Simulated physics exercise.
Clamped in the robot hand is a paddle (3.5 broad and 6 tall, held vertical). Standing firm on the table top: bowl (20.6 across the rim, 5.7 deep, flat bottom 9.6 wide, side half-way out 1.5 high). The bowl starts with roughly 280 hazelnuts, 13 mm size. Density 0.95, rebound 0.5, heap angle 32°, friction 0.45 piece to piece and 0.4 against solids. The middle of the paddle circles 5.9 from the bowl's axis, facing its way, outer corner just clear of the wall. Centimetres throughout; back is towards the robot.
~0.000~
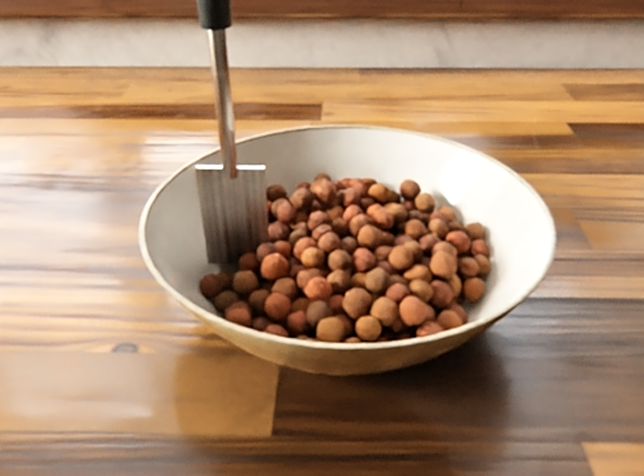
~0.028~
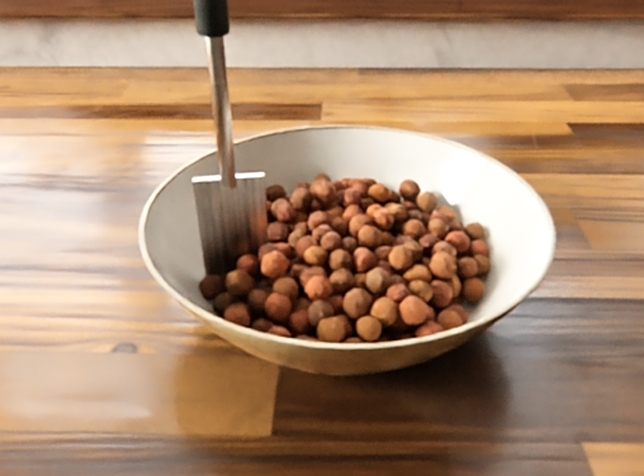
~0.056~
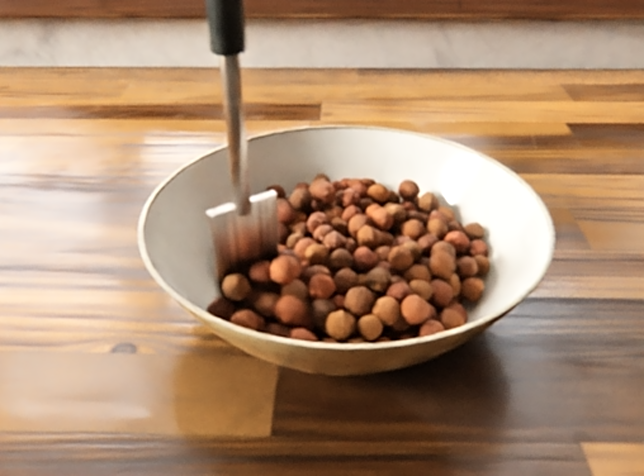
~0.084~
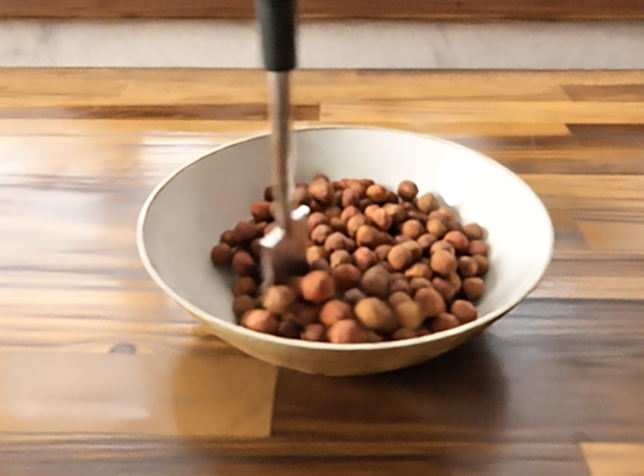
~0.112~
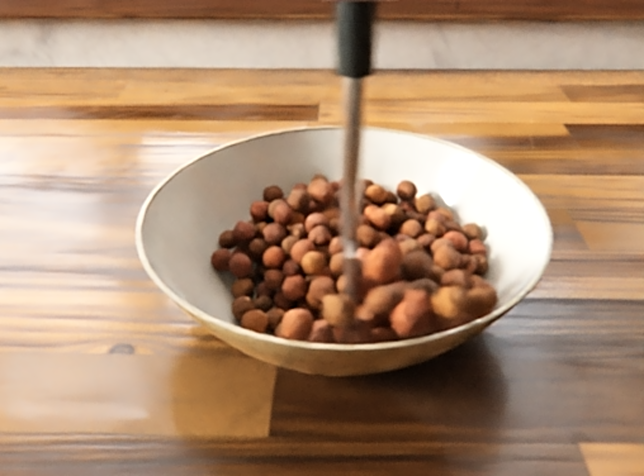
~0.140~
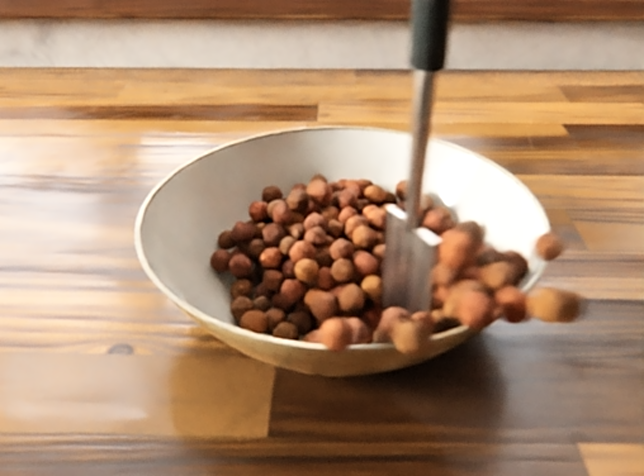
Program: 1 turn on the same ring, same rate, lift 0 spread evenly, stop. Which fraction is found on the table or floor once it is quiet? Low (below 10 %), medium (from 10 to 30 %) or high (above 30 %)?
On the table or floor the share is high, above 30 %.
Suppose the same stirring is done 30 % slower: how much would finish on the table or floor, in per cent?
In that case some 25 per cent.
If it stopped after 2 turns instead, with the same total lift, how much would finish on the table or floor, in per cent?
It would be near 55 per cent.
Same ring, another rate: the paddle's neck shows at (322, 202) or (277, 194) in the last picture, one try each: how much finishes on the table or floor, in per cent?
Some 25 and 15 per cent.
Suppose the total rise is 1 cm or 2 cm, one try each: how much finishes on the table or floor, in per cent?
Some 30 and 25 per cent.
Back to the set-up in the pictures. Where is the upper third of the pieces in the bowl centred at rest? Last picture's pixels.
Near (292, 300).
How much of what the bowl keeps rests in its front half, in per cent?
Some 65 per cent.
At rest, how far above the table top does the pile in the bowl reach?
Roughly 5.0 cm.
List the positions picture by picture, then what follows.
The paddle neck at (227, 140), 0° round; upper third of the load around (349, 243), from x 210 to 480, top at y 185; 280 in the bowl, in the first picture.
The paddle neck at (226, 149), 10° round; upper third of the load around (349, 244), from x 210 to 480, top at y 185, in the second picture.
The paddle neck at (240, 174), 36° round; upper third of the load around (348, 250), from x 220 to 480, top at y 185, in the third picture.
The paddle neck at (285, 195), 64° round; upper third of the load around (354, 253), from x 225 to 480, top at y 185, in the fourth picture.
The paddle neck at (351, 203), 93° round; upper third of the load around (387, 266), from x 225 to 485, top at y 185, in the fifth picture.
The paddle neck at (415, 194), 121° round; upper third of the load around (425, 259), from x 220 to 565, top at y 185; 275 in the bowl, 5 in flight or on the tool, in the sixth picture.
After 0.23 s, 208° round, highest piece 11 above the table; 245 in the bowl, 1 on the table or floor, 34 in flight or on the tool.
After 0.31 s, 296° round, highest piece 11 above the table; 213 in the bowl, 21 on the table or floor, 46 in flight or on the tool.
After 0.56 s, 0° round, highest piece 6 above the table; 169 in the bowl, 109 on the table or floor, 2 in flight or on the tool.
After 1.26 s, 0° round, highest piece 4 above the table; 169 in the bowl, 111 on the table or floor.
In the end, 169 in the bowl, 111 on the table or floor. That is 40 % on the table or floor.
